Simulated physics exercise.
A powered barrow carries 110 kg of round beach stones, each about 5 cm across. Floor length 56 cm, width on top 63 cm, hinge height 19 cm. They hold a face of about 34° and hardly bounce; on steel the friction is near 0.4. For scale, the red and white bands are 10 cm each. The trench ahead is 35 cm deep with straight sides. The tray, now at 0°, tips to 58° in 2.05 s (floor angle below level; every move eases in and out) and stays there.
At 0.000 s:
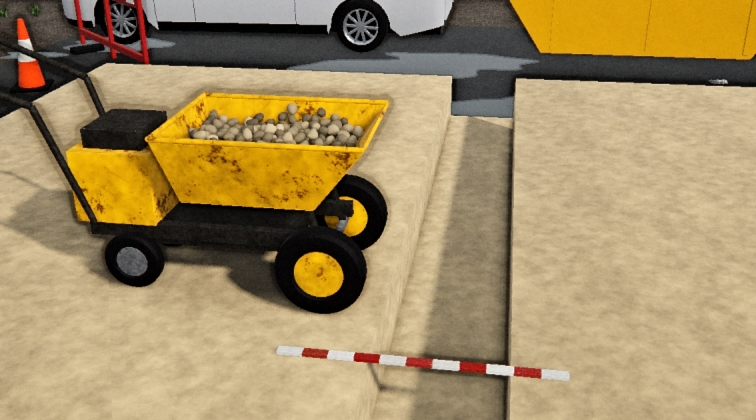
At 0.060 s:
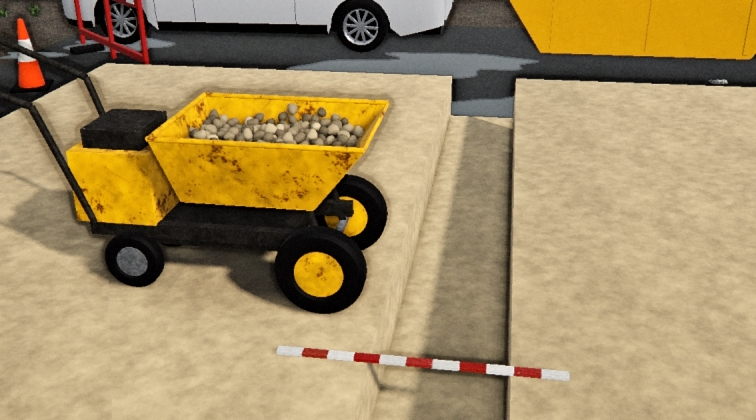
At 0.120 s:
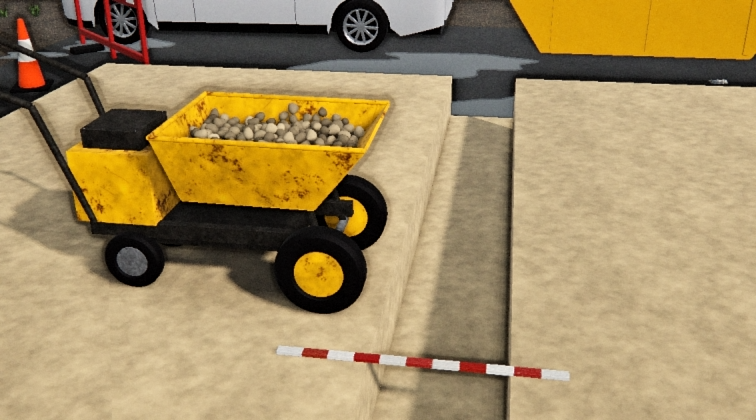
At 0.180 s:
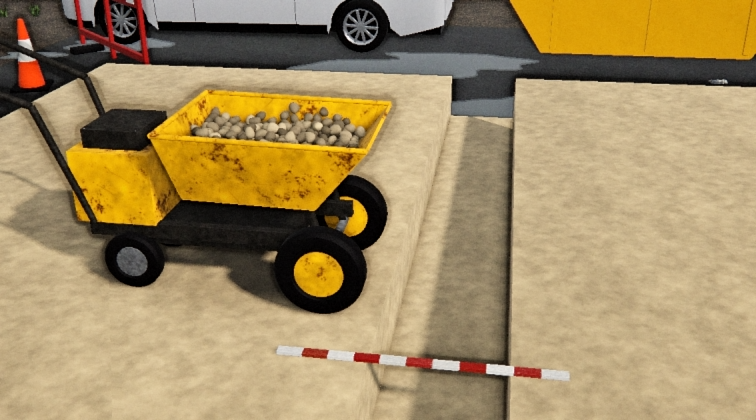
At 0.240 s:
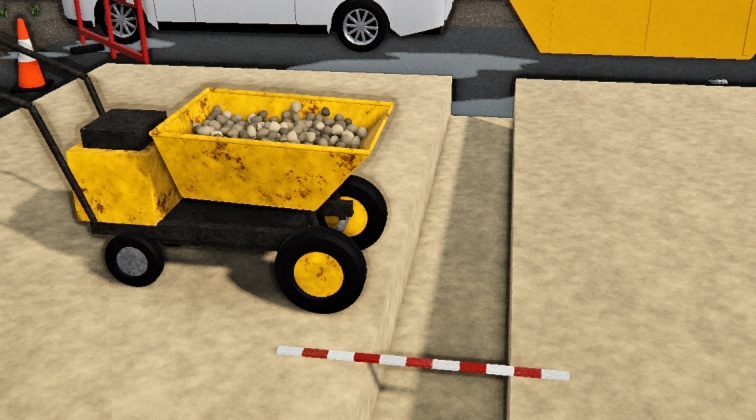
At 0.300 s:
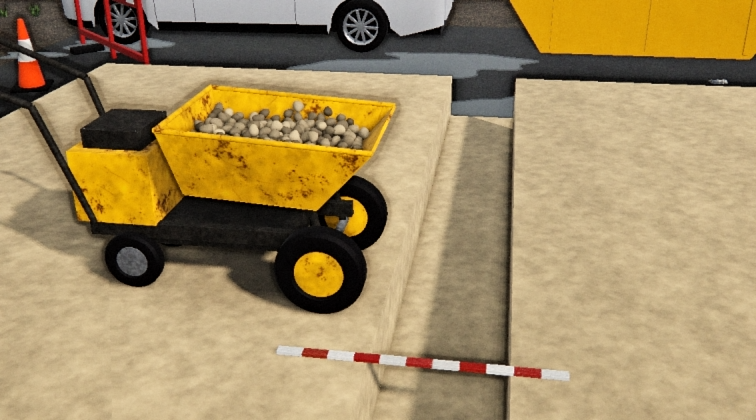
The rusty yellow tray of a small barrow, heaped with round grey and tan stones, tilts very slightly toward the right, its rear edge rising a little as the stones shift faintly. The barrow stands still on pale sandy ground left of a straight trench, with a red-and-white banded pole lying across the front. Seen from slightly above by an unmoving camera, a white vehicle, an orange cone and a large yellow container stay still behind.
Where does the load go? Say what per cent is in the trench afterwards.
Some 62 per cent of it.
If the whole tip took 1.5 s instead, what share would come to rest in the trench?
Then about 55 per cent.
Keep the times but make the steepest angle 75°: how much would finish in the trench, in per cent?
It would be near 65 per cent.
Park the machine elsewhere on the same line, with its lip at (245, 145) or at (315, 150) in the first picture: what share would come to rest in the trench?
About 70 and 80 per cent.
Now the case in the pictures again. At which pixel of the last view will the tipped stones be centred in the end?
Near (484, 344).
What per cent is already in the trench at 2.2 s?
About 20 per cent by then.
After 1.5 s the floor is at 49°; 100 % in the tray; the foremost stones are at (450, 202).
After 2.2 s the floor is at 58°; 78 % in the tray, 18 % in the trench, 5 % past the trench; the foremost stones are at (546, 291).
After 2.5 s the floor is at 58°; 53 % in the tray, 31 % in the trench, 16 % past the trench; the foremost stones are at (615, 304).
After 4.4 s the floor is at 58°; 20 % in the tray, 62 % in the trench, 18 % past the trench; the foremost stones are at (650, 299).
